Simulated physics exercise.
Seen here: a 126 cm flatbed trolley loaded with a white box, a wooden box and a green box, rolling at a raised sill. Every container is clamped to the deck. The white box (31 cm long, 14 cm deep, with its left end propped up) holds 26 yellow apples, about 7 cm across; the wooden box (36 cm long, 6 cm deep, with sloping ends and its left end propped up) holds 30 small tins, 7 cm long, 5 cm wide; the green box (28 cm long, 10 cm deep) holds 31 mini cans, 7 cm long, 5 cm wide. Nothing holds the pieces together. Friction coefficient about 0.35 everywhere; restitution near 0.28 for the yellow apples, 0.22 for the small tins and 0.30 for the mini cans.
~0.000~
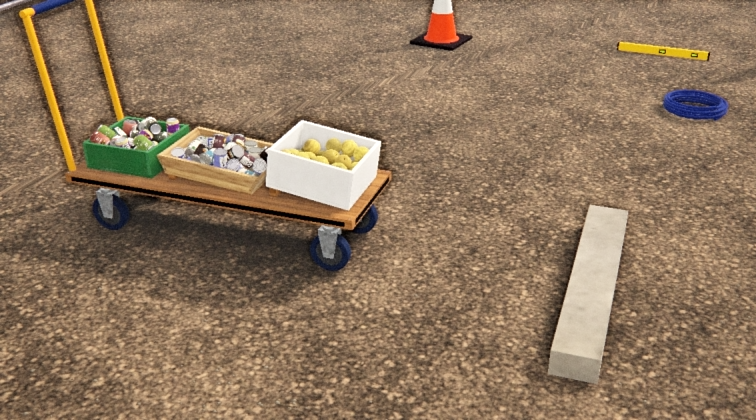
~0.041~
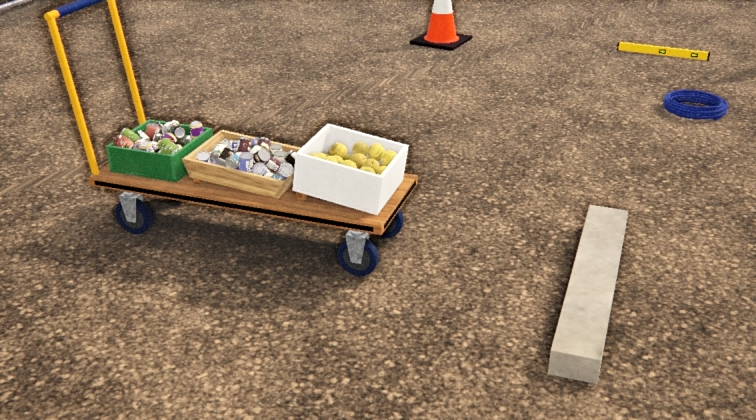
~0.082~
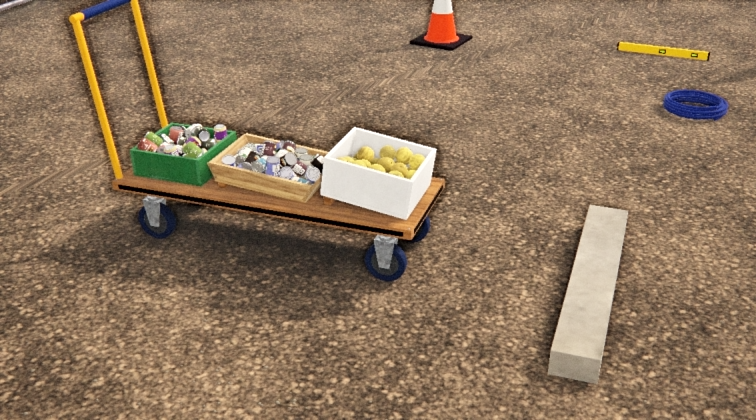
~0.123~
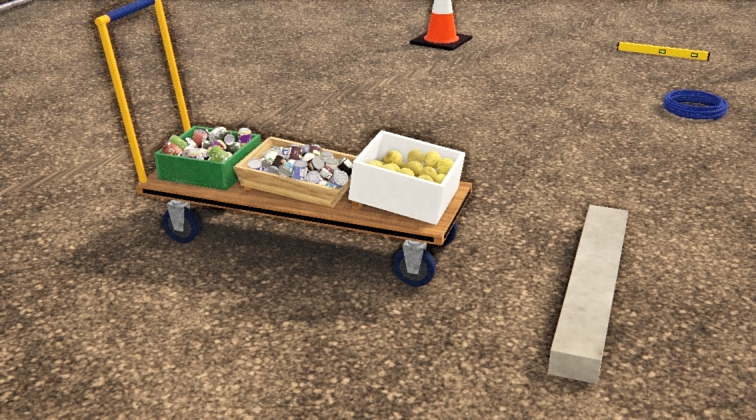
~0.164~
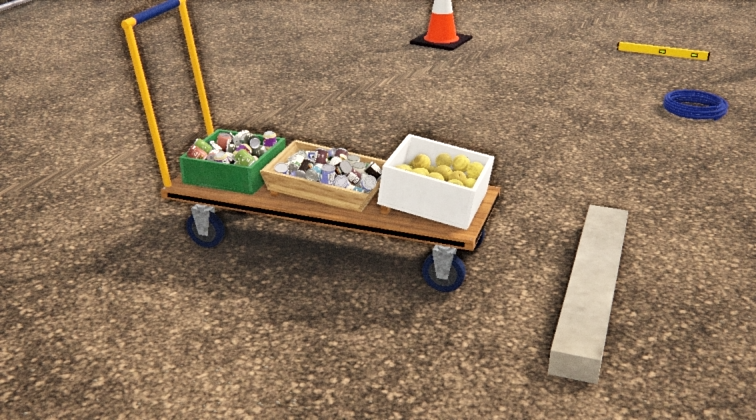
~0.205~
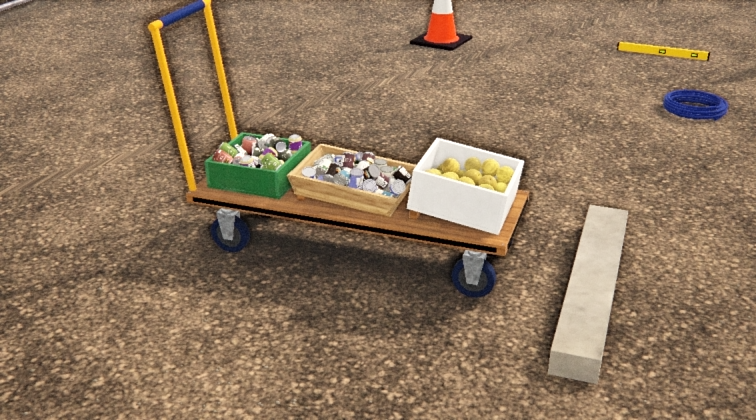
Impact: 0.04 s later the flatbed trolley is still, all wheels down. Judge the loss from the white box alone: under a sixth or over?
Fewer than one in six of the yellow apples leave the white box.
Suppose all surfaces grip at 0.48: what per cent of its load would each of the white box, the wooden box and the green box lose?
In that case white box 0, wooden box 30, green box 30 per cent.
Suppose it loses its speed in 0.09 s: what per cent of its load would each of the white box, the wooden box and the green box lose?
Then white box 0, wooden box 30, green box 10 per cent.
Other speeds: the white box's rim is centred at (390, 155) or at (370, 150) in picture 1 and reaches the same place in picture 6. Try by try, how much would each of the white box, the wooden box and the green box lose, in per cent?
White box 0 then 0, wooden box 10 then 20, green box 10 then 10 per cent.
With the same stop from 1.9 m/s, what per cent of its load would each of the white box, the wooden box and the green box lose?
In that case white box 0, wooden box 10, green box 10 per cent.
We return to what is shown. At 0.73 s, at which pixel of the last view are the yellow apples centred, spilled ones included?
Around (548, 199).
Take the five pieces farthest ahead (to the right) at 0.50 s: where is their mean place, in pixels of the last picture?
Around (569, 204).
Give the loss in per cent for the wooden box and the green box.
Lost: Wooden box 35, green box 25 per cent.
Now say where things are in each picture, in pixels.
In the first frame (places track the rim corner closest to us here), white box (350, 172); green box (146, 152); 82 cm to go; all still inside.
White box (380, 176); green box (171, 155); 71 cm to go, in the second frame.
White box (410, 181); green box (196, 159); 59 cm to go, in the third frame.
White box (440, 185); green box (222, 163); 48 cm to go, in the fourth frame.
White box (472, 190); green box (248, 167); 37 cm to go, in the fifth frame.
White box (504, 195); green box (275, 171); 25 cm to go; all still inside, in the sixth frame.
After 0.28 s, the wheels strike.
After 0.38 s, the white box has all 26, the wooden box is down by 1 of 30 and the green box is down by 2 of 31.
After 0.50 s, the white box has all 26, the wooden box is down by 6 of 30 and the green box is down by 4 of 31.
After 0.73 s, the white box has all 26, the wooden box is down by 10 of 30 and the green box is down by 7 of 31.
Outcome (at 1.23 s), the white box has all 26, the wooden box is down by 10 of 30 and the green box is down by 7 of 31. Asked share, 0 of 26, 0 per cent.
